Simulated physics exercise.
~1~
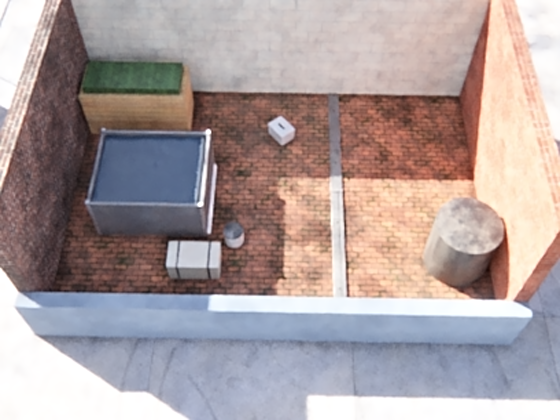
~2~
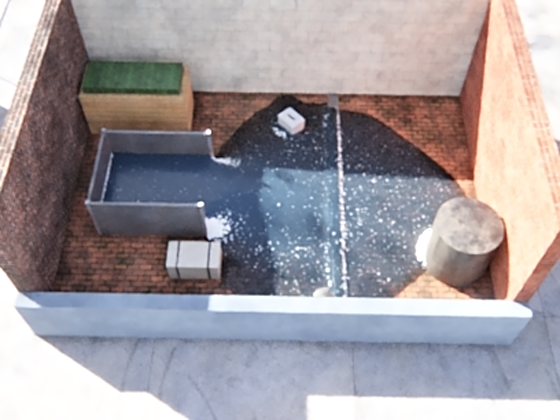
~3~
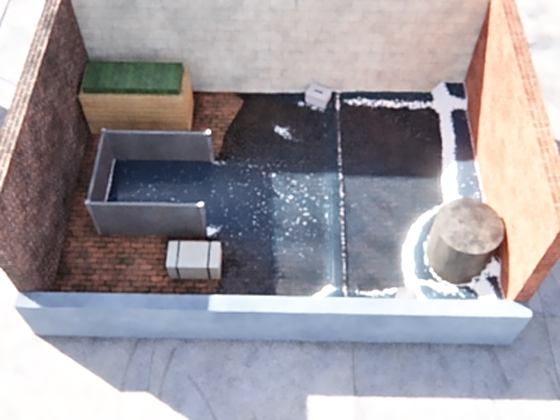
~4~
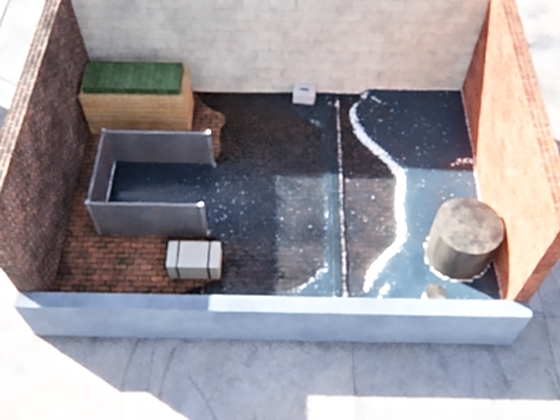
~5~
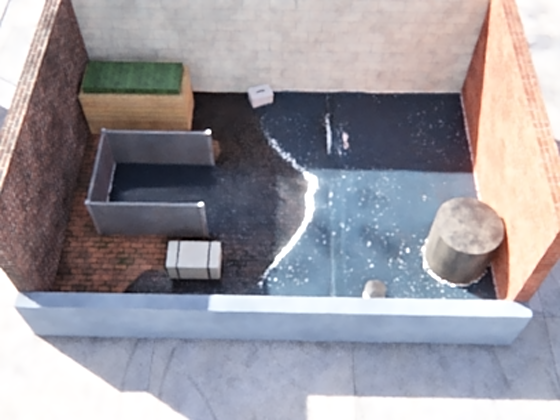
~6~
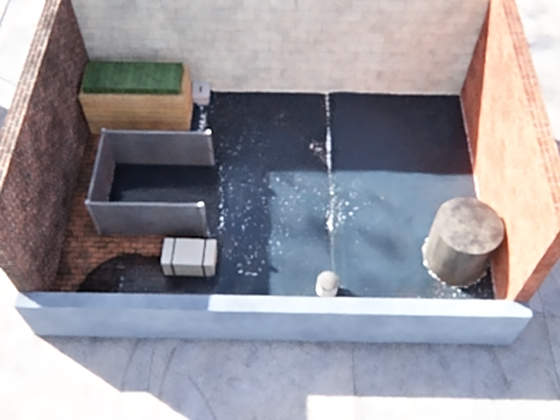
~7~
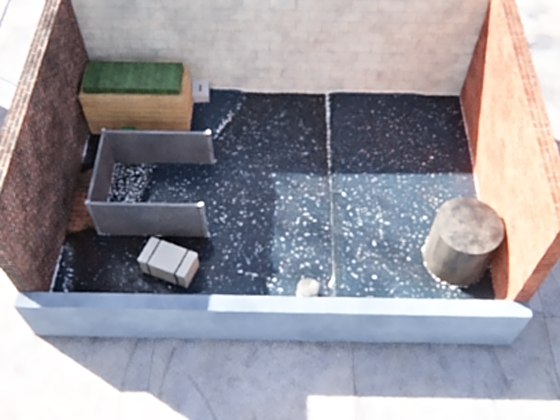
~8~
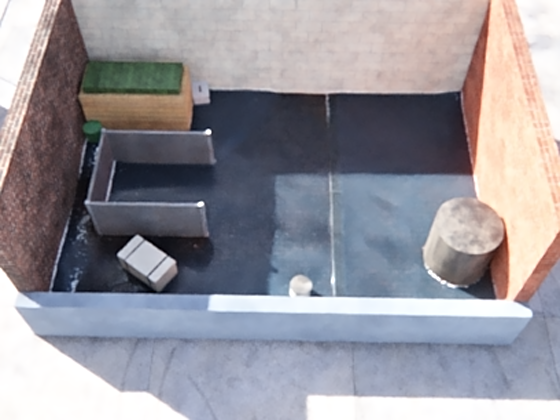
Dark water bursts from the open right side of a grey tank and spreads over the red brick floor of a walled yard, seen from above. A green-topped wooden block stands at upper left, a brown cylinder at right, and a low kerb crosses the floor. The flow carries a small white box and a small pale pail rightward, foaming around the cylinder. A wave then rolls back left, bringing both with it. Finally the banded grey box below the tank turns and shifts left, a green pail appears behind the tank, and water covers nearly all the floor.
